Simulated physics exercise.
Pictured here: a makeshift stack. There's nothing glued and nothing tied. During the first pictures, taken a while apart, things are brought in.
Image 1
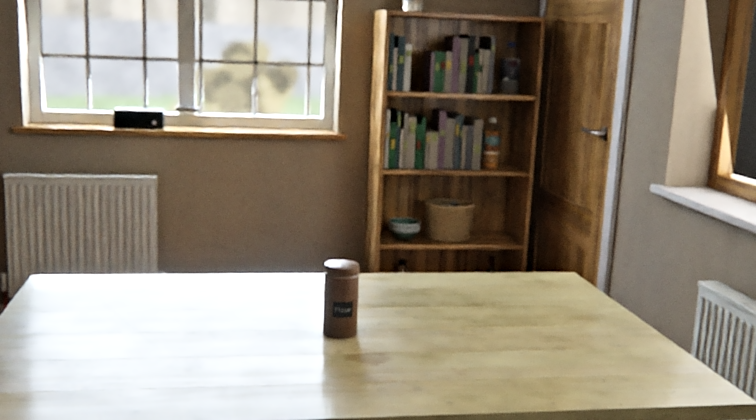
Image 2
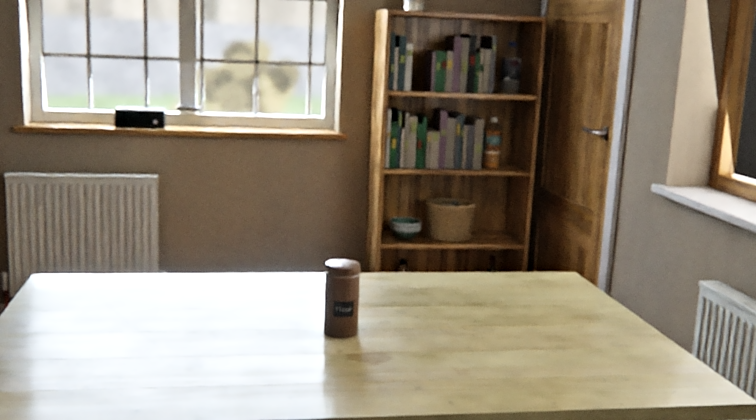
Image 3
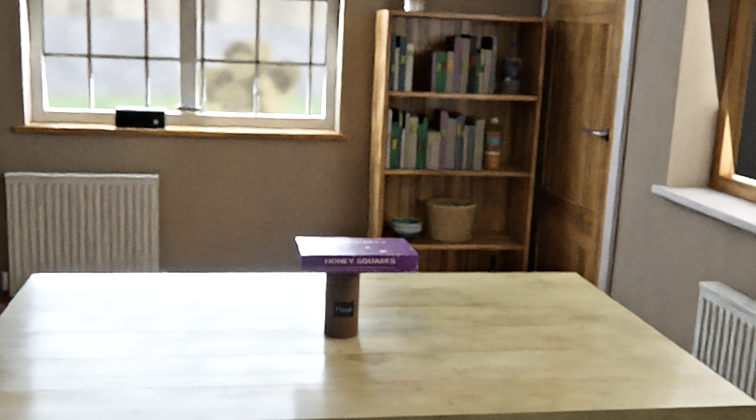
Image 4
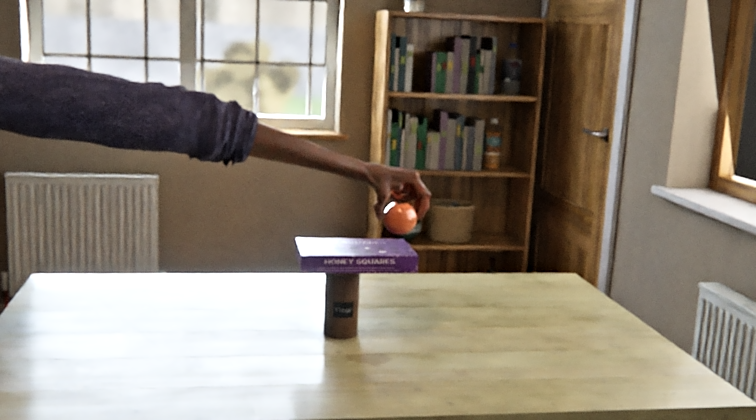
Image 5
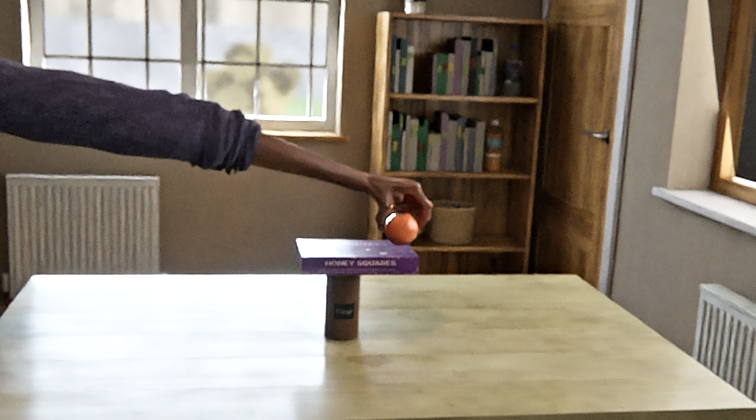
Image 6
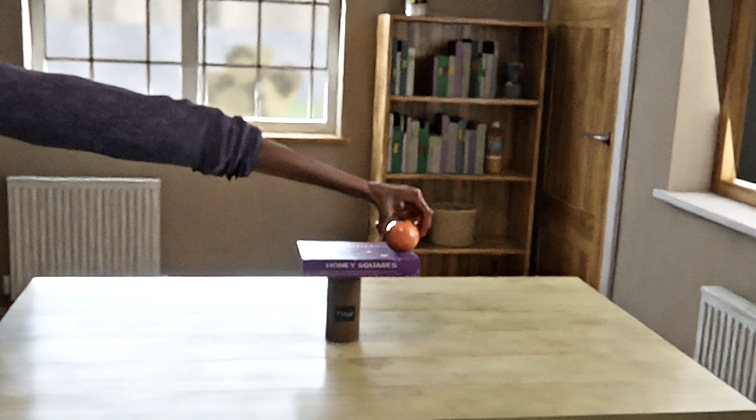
A dark-sleeved arm reaches in from the left over a pale wooden table, seen from across it in a room with a window, radiators, a bookcase and a door. A brown jar stands mid-table, and a purple box comes to lie flat on top of it. The hand lowers an orange tomato onto the box's right side and keeps hold, the view shifting barely at all.
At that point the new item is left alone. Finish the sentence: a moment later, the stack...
It topples.
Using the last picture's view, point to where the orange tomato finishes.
The object winds up at approximately (423, 327).
Then, 0.40 s on from there, orange tomato now fallen; purple packet turned 56° from how it was put.
Then, 0.50 s on from there, purple packet now fallen.
Then, 0.60 s on from there, things are still on the move.
Then, 0.80 s on from there, as before.
In the end, fallen, orange tomato and purple packet; brown jar unmoved. At the end, from the last picture's camera, orange tomato near (423, 327). The stack comes apart.
